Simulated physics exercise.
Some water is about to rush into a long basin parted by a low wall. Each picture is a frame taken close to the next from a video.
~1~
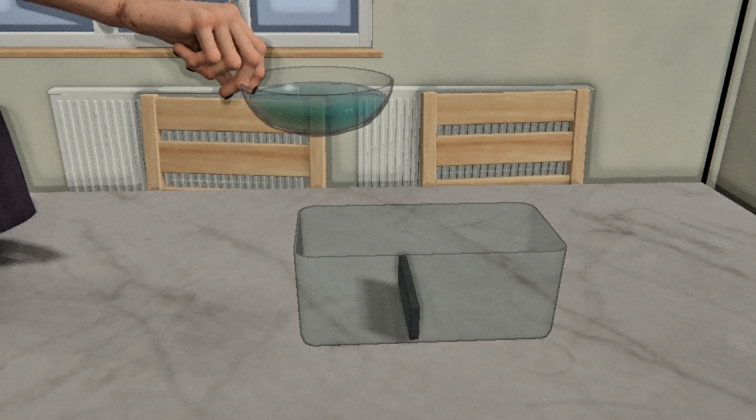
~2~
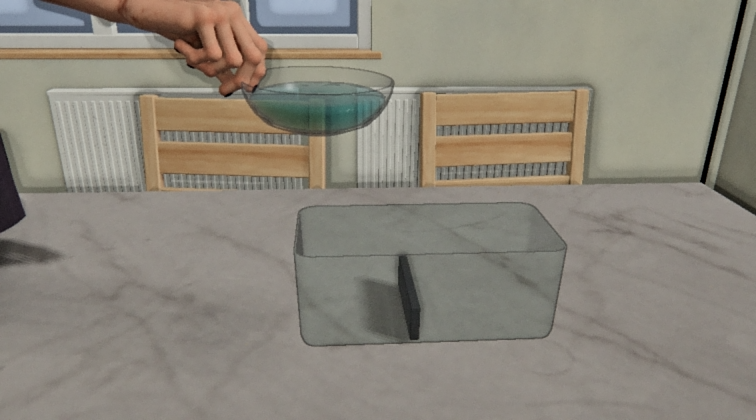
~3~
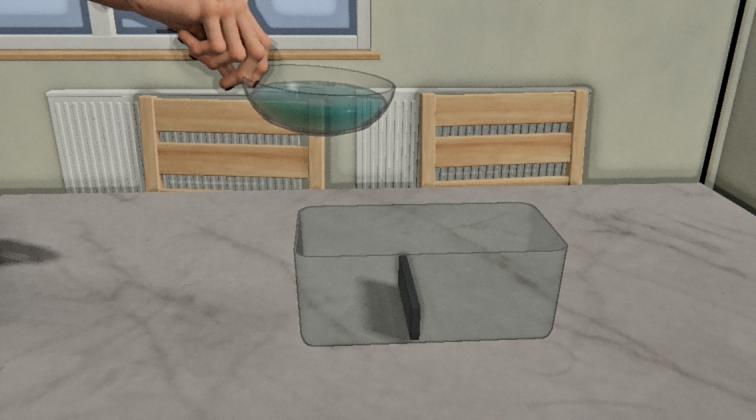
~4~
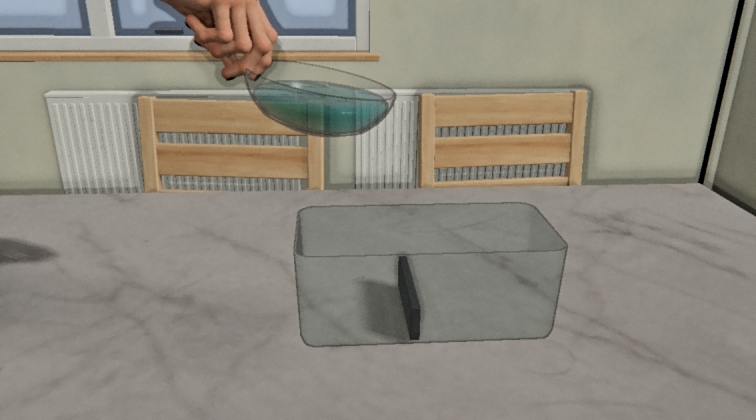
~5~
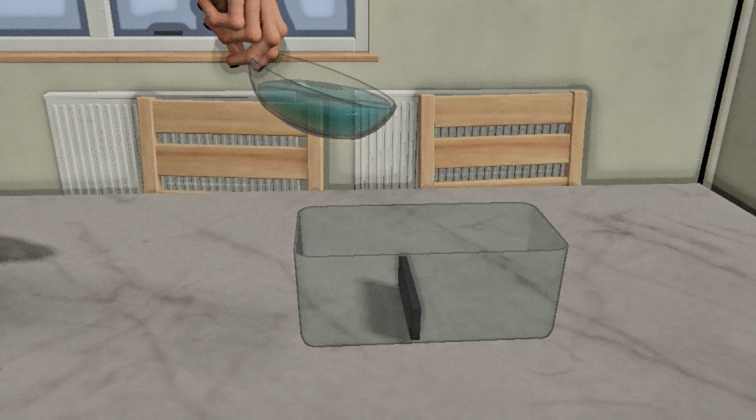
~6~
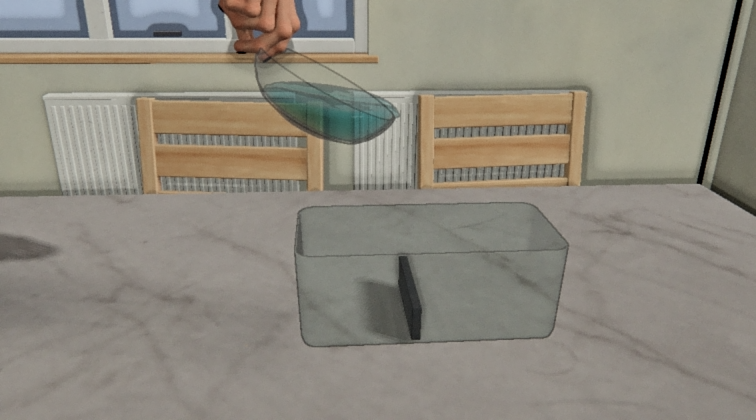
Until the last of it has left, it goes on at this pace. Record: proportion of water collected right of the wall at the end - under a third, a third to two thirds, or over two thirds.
The share right of the wall falls into the top range, past two thirds.
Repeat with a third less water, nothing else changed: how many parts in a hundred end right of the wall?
The share comes to some 70 parts in a hundred.
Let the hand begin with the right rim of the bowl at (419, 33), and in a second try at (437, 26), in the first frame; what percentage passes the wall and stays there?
Close to 80 % for the first start and close to 80 % for the second.
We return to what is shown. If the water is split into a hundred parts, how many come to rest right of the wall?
Around 75 %.
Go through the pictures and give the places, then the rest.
In the first frame, tilt 0°; pouring edge (392, 81); surface from (249, 94) to (386, 93); the long basin's rim runs from (297, 231) to (549, 226); the wall's top is at (409, 281).
In the second frame, tilt 1°; pouring edge (393, 82); surface from (249, 93) to (386, 94).
In the third frame, tilt 5°; pouring edge (394, 87); surface from (250, 90) to (387, 97).
In the fourth frame, tilt 11°; pouring edge (395, 95); surface from (253, 86) to (389, 100).
In the fifth frame, tilt 19°; pouring edge (395, 105); surface from (257, 86) to (392, 102).
In the sixth frame, tilt 29°; pouring edge (393, 118); surface from (264, 87) to (381, 103); 4 per cent is over the edge.
A moment on, the bowl is tipped on its side and 7 per cent is still to pour, 0 is left of the wall and 45 right of it.
Next, the bowl is tipped on its side and 0 per cent is still to pour, 19 is left of the wall and 78 right of it.
Then the bowl is tipped on its side and 0 per cent is still to pour, 21 is left of the wall and 77 right of it.
Later the bowl is tipped on its side and 0 per cent is still to pour, 21 is left of the wall and 77 right of it.
In the end 21 per cent lies left of the wall, 77 right of it and 1 outside.
